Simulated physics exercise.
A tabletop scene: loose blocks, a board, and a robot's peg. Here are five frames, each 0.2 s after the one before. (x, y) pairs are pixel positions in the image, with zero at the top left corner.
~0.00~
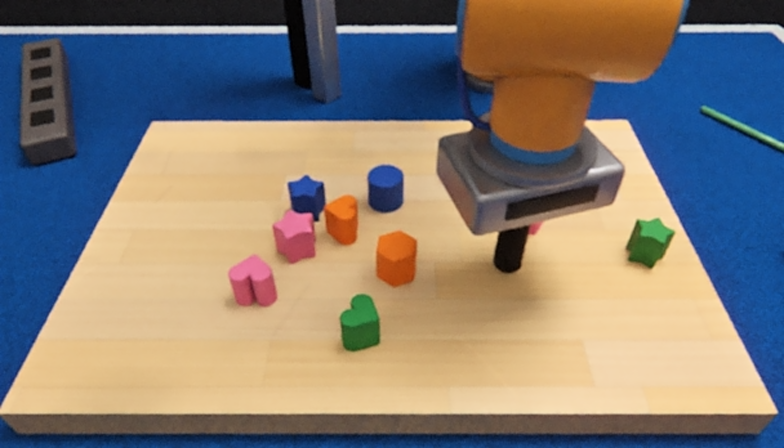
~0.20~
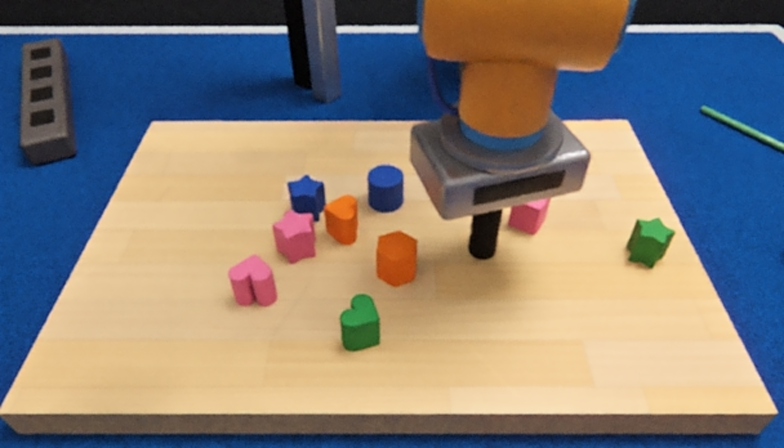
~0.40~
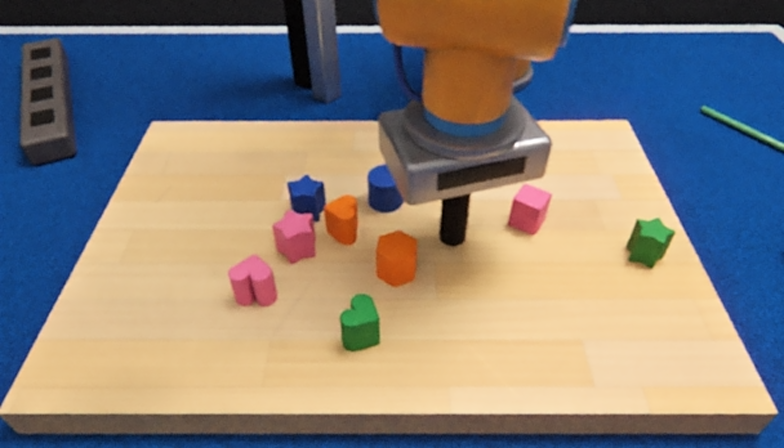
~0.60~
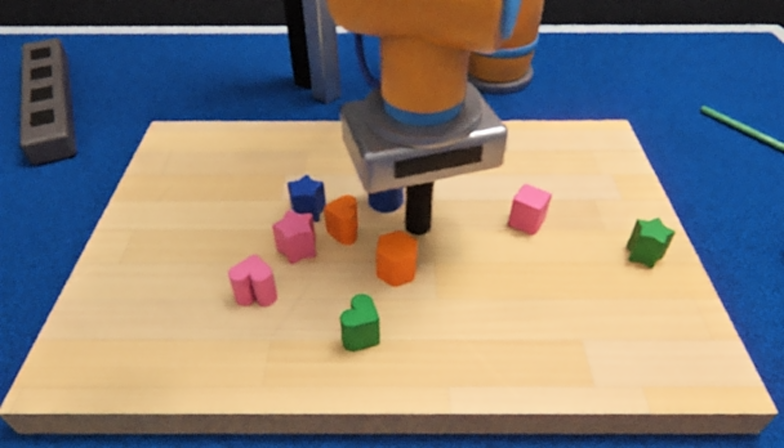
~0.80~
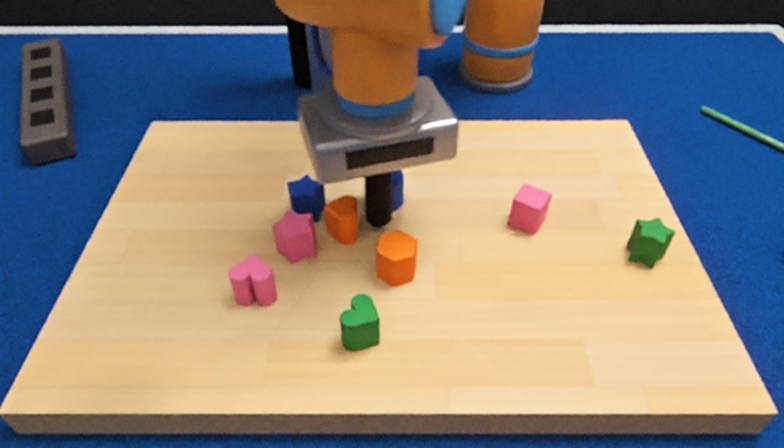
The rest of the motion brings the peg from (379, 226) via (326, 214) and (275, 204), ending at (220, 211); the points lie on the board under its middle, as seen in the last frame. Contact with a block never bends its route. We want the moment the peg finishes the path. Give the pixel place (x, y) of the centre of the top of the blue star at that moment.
I expect it at (197, 174).
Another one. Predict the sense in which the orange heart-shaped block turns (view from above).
Rotation: Counter-clockwise.
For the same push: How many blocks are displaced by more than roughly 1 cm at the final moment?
Total: Two.
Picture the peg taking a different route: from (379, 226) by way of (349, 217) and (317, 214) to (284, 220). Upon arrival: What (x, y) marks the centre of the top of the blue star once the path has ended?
It is at (261, 183).
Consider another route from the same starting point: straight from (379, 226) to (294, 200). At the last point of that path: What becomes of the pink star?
The block stays on its spot.
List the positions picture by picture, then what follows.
The first frame shows tip of the peg (507, 263), middles of tops, blue star (305, 186), orange heart-shaped block (343, 206), blue disc (386, 175).
The second frame shows peg (482, 250), nothing pushed.
The third frame shows peg (452, 237), nothing pushed.
The fourth frame shows peg (418, 226), nothing pushed.
The fifth frame shows peg (379, 219), blue star (305, 186), orange heart-shaped block (343, 206), blue disc partly hidden.
What follows on the original path. One third of the way, peg (325, 207); blue star (297, 184); orange heart-shaped block (324, 206), turned 80° anticlockwise.
Two thirds of the way, peg (273, 197); blue star (244, 175); orange heart-shaped block (324, 206), turned 80° anticlockwise.
At the end, peg (218, 204); blue star (197, 174), turned 25° clockwise; orange heart-shaped block (324, 206), turned 80° anticlockwise; blue disc unmoved.
